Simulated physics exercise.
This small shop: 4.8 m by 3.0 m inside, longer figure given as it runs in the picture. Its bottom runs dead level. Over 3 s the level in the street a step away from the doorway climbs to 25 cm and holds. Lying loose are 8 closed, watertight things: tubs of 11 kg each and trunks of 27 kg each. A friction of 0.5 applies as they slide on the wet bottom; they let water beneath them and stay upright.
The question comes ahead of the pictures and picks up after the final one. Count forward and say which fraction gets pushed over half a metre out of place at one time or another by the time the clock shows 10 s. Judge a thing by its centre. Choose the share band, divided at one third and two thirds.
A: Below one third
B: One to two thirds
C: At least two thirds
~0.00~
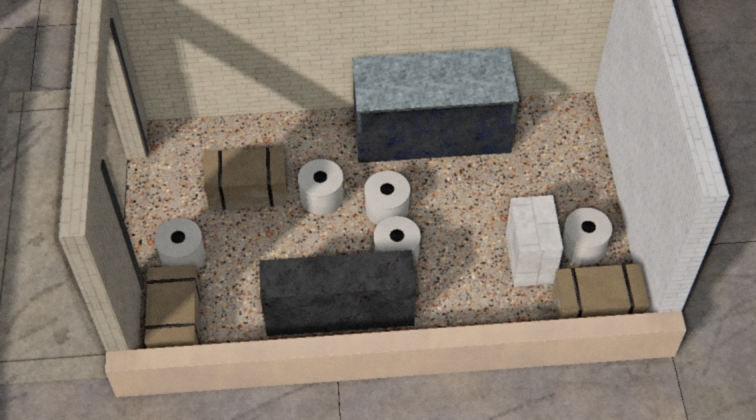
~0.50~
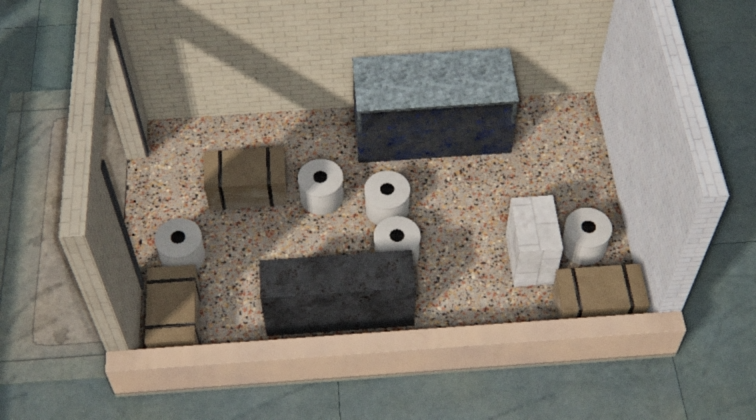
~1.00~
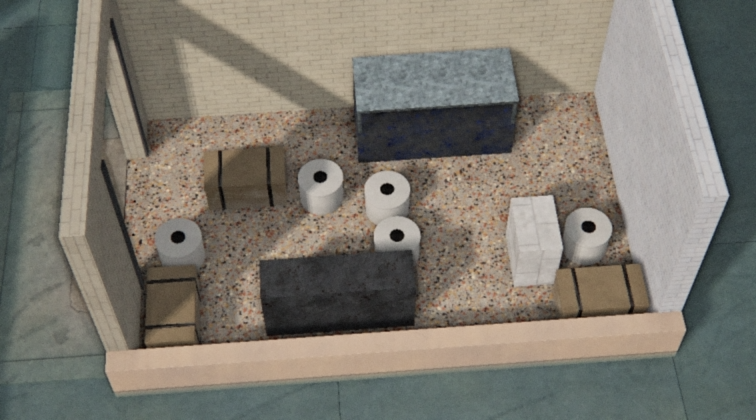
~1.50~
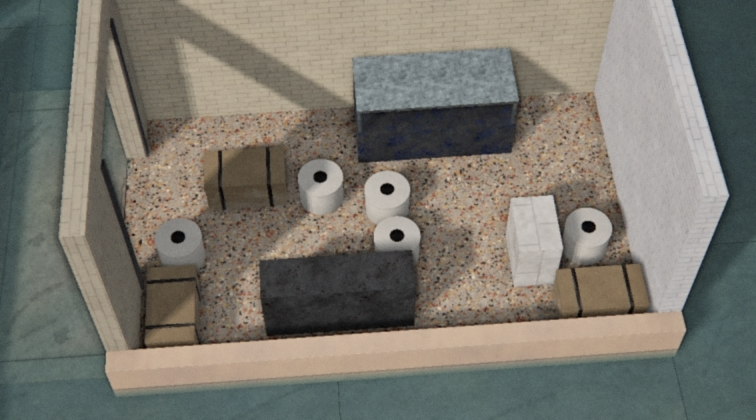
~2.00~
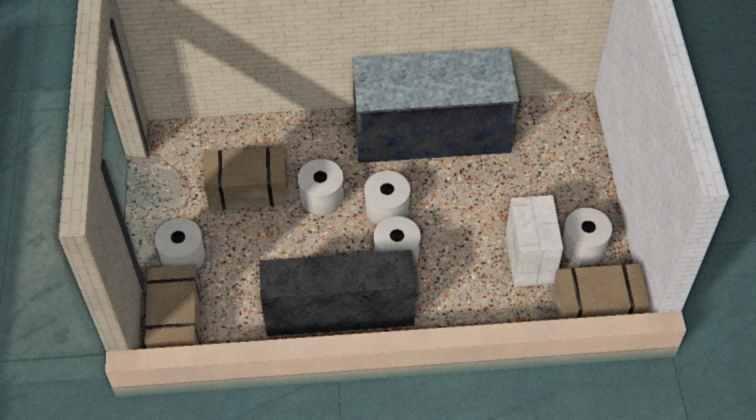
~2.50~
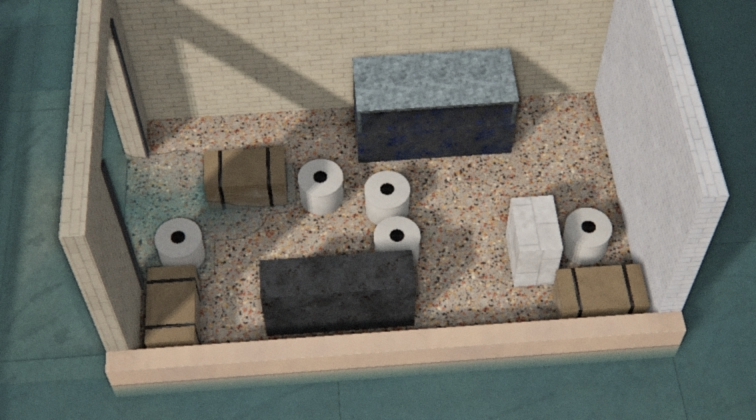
(B) One to two thirds.
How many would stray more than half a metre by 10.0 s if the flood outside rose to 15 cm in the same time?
Then 5 of them.
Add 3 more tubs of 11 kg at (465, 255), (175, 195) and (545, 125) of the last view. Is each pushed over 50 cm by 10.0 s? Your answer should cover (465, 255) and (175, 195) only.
Note: Item 1 exceeds the limit; item 2 exceeds the limit.
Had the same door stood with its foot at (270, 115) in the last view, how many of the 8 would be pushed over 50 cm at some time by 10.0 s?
Result: 7.
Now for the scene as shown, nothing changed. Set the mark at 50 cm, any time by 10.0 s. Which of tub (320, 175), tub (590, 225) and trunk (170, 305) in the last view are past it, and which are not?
Beyond, within, within.
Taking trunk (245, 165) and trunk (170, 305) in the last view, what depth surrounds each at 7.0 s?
Roughly 11 and 6 cm.
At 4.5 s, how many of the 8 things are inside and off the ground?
Count at that moment: 1.
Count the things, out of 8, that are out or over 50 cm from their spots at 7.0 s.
5.
After 3.5 s 1 of 8 are over 50 cm from their spots; 0 afloat.
After 4.5 s 4 of 8 are over 50 cm from their spots; 1 afloat.
After 7.0 s 5 of 8 are over 50 cm from their spots; 5 afloat.
After 10.0 s 5 of 8 are over 50 cm from their spots, and 5 have been at some point; 8 afloat.
